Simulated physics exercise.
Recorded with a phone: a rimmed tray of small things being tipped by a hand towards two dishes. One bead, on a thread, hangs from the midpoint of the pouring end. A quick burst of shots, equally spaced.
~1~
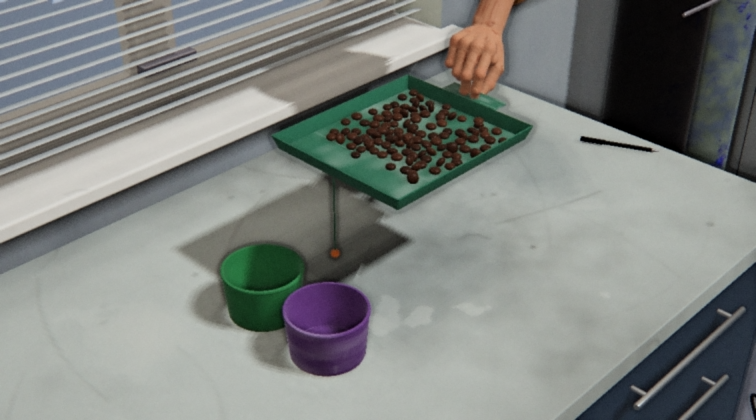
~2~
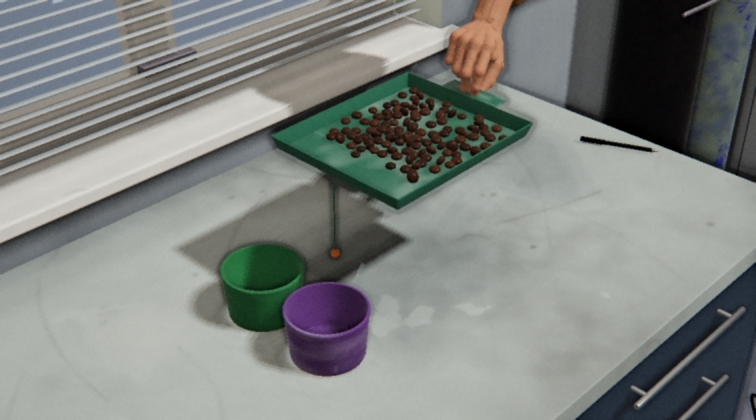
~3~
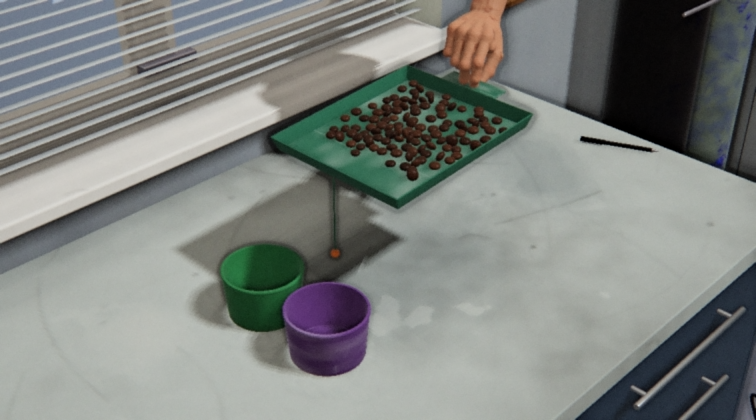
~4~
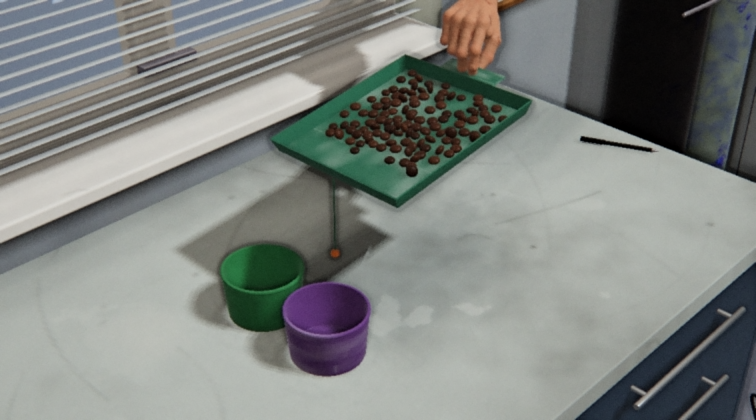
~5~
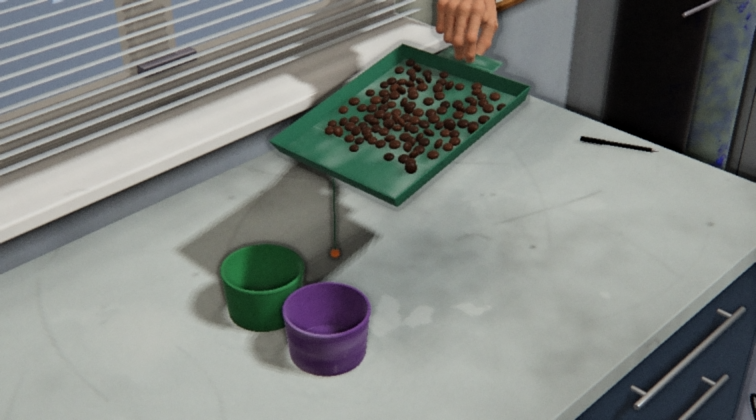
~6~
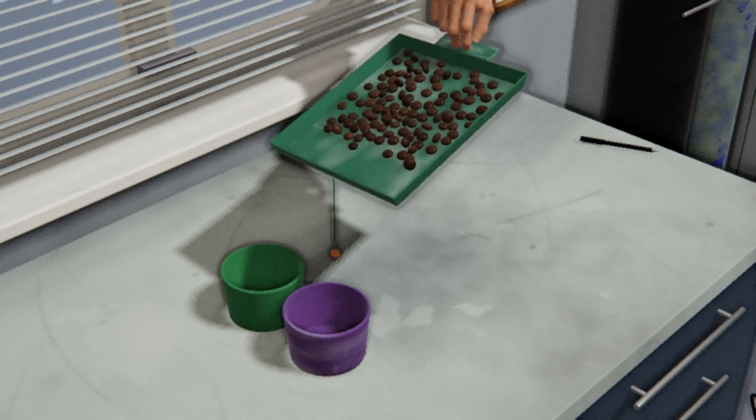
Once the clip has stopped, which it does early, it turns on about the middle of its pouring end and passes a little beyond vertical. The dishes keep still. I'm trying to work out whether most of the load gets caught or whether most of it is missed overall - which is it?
Most of it gets caught.
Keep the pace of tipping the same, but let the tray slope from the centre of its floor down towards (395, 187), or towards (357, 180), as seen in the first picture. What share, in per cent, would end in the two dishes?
First case: 10 %; second case: 70 %.
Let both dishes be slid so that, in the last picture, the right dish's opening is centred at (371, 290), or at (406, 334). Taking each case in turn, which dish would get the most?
First try, the one on the left; second try, the one on the left.
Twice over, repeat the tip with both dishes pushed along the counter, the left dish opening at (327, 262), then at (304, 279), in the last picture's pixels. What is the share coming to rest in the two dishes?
About 20 and 50 per cent respectively.
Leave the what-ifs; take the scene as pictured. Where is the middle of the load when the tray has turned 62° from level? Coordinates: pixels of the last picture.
(315, 160).
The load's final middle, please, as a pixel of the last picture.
Resting centre, last picture - approx. (271, 304).
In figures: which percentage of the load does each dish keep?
Left dish keeps 40 %, right dish keeps 20 %.
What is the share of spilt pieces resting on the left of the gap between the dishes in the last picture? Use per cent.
60 per cent or thereabouts.
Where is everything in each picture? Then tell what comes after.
In the first frame, corners of the pouring end at (279, 135) and (398, 196), level; middle of the load at (408, 137), flat chocolate drops; left dish at (233, 302); right dish at (296, 345); bead on its thread at (335, 253).
In the second frame, corners of the pouring end at (279, 135) and (398, 195), level; middle of the load at (408, 135).
In the third frame, corners of the pouring end at (278, 136) and (397, 195), tipped barely, lowest at the left corner; middle of the load at (408, 131).
In the fourth frame, corners of the pouring end at (277, 138) and (396, 194), tipped a little, lowest at the left corner; middle of the load at (407, 124).
In the fifth frame, corners of the pouring end at (276, 139) and (395, 194), tipped a little, lowest at the left corner; middle of the load at (406, 118).
In the sixth frame, corners of the pouring end at (276, 141) and (393, 194), tipped clearly, lowest at the left corner; middle of the load at (404, 112); left dish at (233, 302); right dish at (296, 345).
Soon after the last picture, tray tipped steeply; most on the tray; a stray few in the left dish; about a quarter in the air.
A little later, tray tipped past a quarter turn; a small part on the tray; a small part in the right dish; about a third in the left dish; about a quarter outside both; about a quarter in the air.
Later still, tray tipped past a quarter turn; about a quarter in the right dish; about half in the left dish; about a third outside both.
At rest, tray tipped past a quarter turn; about a quarter in the right dish; about half in the left dish; about a third outside both.
